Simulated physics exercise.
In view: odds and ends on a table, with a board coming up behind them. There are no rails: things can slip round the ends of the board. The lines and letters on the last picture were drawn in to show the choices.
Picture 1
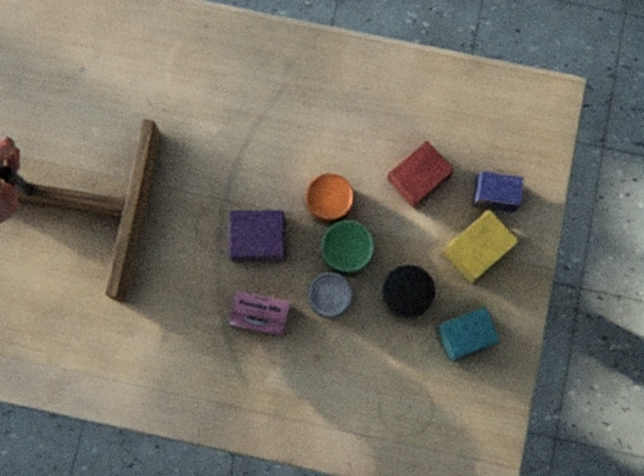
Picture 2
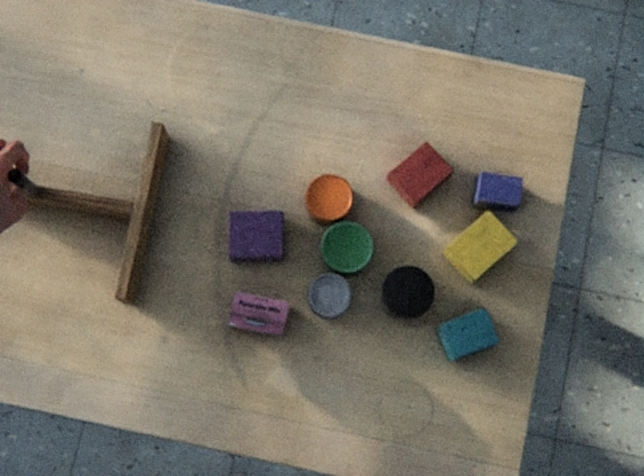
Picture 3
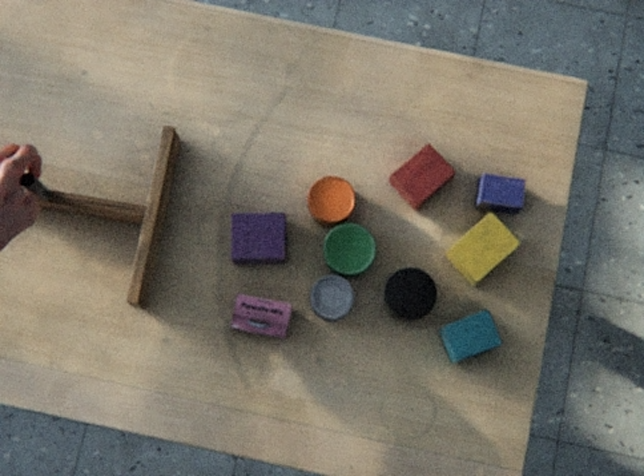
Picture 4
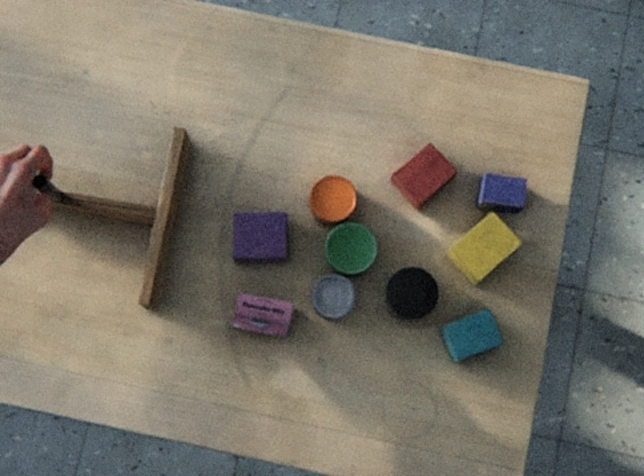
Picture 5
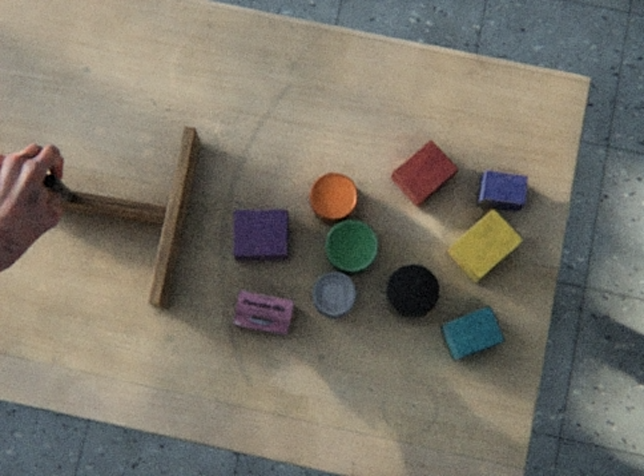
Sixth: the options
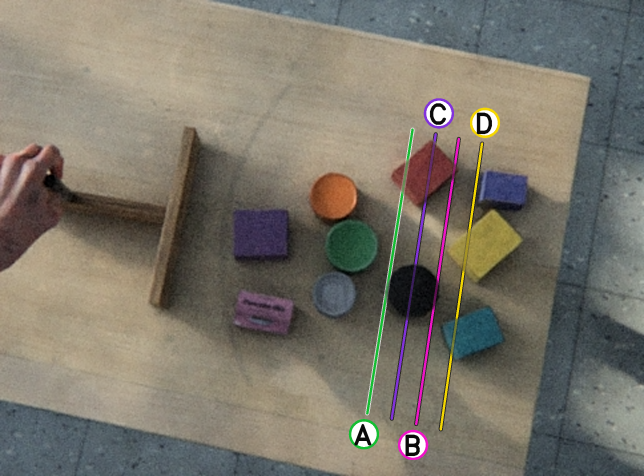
Wooden T-shaped board being pushed slowly right by a hand across a tabletop, nearing colourful blocks and round containers that stay put.
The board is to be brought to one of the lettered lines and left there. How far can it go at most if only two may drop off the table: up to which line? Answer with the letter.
Stop at D.
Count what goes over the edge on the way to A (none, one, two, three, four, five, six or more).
In all, none.
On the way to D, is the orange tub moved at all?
Yes.
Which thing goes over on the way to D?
The yellow block.
On the marked copy, A at (391, 268); B at (438, 278); C at (414, 273); D at (462, 283).
With D. Early on, board (275, 235); pink packet (297, 320); grey tin (344, 293).
Further on, board (379, 257); yellow block (525, 244); turquoise block (480, 346).
At the end, board (462, 275); yellow block over the edge; turquoise block (536, 386); one fallen.
As for the rest, A is within the limit but short; B is within the limit but short; C is within the limit but short.
